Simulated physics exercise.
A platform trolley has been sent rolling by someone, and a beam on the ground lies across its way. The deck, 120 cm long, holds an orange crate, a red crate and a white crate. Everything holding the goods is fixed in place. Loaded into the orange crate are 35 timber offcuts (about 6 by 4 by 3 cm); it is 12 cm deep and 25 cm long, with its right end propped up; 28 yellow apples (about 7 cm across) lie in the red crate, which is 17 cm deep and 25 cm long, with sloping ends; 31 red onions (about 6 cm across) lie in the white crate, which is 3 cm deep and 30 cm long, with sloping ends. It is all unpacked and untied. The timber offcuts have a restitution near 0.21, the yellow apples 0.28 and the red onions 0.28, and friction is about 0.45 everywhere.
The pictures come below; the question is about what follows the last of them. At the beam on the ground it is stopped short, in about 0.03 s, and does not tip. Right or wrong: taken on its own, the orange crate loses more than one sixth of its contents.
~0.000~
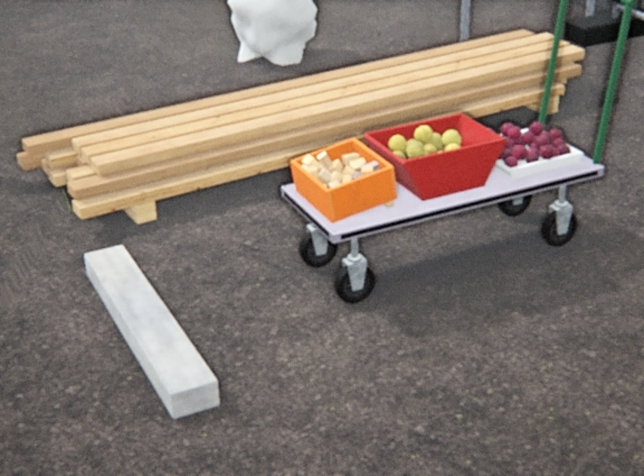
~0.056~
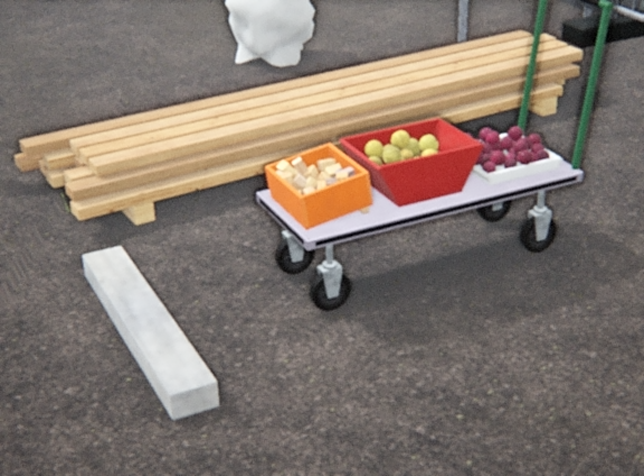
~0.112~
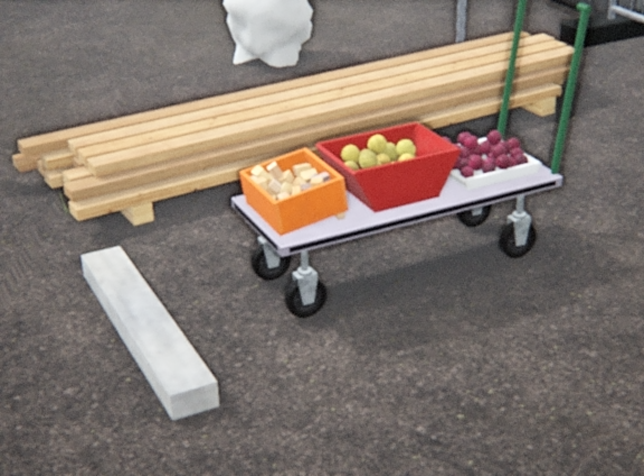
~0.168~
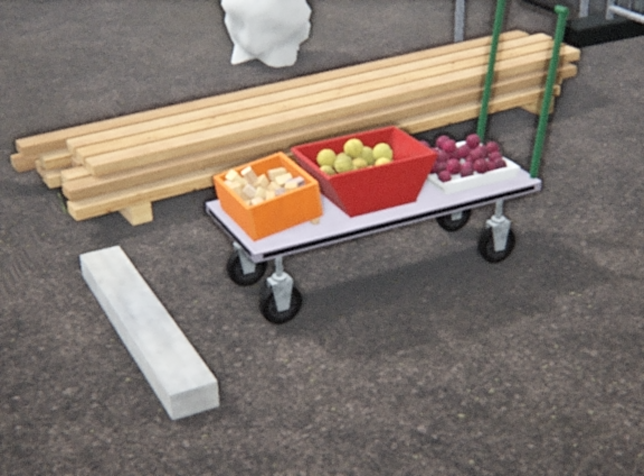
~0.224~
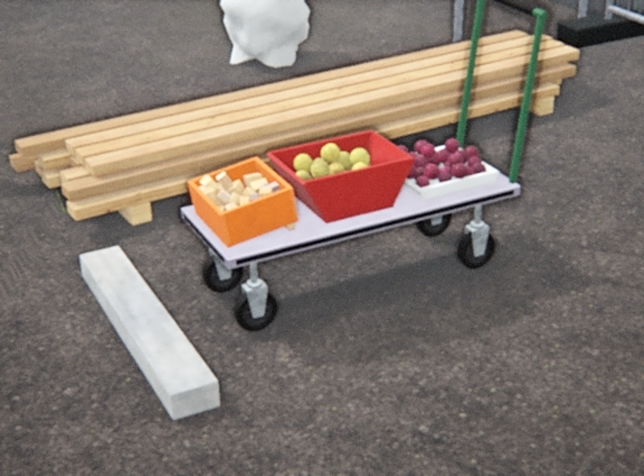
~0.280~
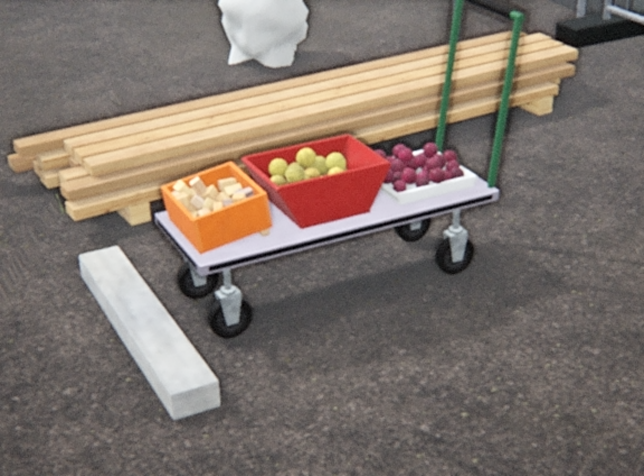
Wrong.
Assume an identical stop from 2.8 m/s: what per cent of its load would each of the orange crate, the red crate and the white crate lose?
In that case the orange crate sheds 10 per cent of its load, the red crate 10 per cent, and the white crate 40 per cent.
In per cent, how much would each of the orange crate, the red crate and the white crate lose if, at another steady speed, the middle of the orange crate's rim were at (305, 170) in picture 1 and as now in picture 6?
Orange crate 0, red crate 0, white crate 10 per cent.
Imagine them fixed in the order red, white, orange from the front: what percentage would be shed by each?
In that arrangement the orange crate sheds 0 per cent of its load, the red crate 0 per cent, and the white crate 30 per cent.
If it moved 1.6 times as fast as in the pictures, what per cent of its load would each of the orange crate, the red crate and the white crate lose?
Orange crate 10, red crate 10, white crate 40 per cent.
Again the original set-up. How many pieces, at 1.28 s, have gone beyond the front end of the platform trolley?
Some 1 pieces.
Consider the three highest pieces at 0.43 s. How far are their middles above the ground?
Roughly 54 centimetres.
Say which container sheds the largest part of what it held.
That's the white crate.
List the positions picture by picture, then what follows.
In the first picture (each is followed by its nearest rim corner in this view; the camera moves round a little), orange crate, (329, 190); white crate, (511, 169); 61 cm short of the stop; none out.
The second picture shows orange crate, (303, 196); white crate, (489, 175); 51 cm short of the stop.
The third picture shows orange crate, (277, 202); white crate, (467, 179); 41 cm short of the stop.
The fourth picture shows orange crate, (250, 207); white crate, (444, 184); 31 cm short of the stop.
The fifth picture shows orange crate, (223, 213); white crate, (422, 189); 21 cm short of the stop.
The sixth picture shows orange crate, (195, 219); white crate, (399, 194); 11 cm short of the stop; none out.
After 0.33 s, contact.
After 0.43 s, orange crate 35 in, 0 out, red crate 28 in, 0 out and white crate 28 in, 3 out.
After 0.55 s, orange crate 34 in, 1 out, red crate 28 in, 0 out and white crate 23 in, 8 out.
After 0.78 s, orange crate 34 in, 1 out, red crate 28 in, 0 out and white crate 22 in, 9 out.
Outcome (at 1.28 s), orange crate 34 in, 1 out, red crate 28 in, 0 out and white crate 21 in, 10 out. Asked share, 1 of 35, 3 per cent.
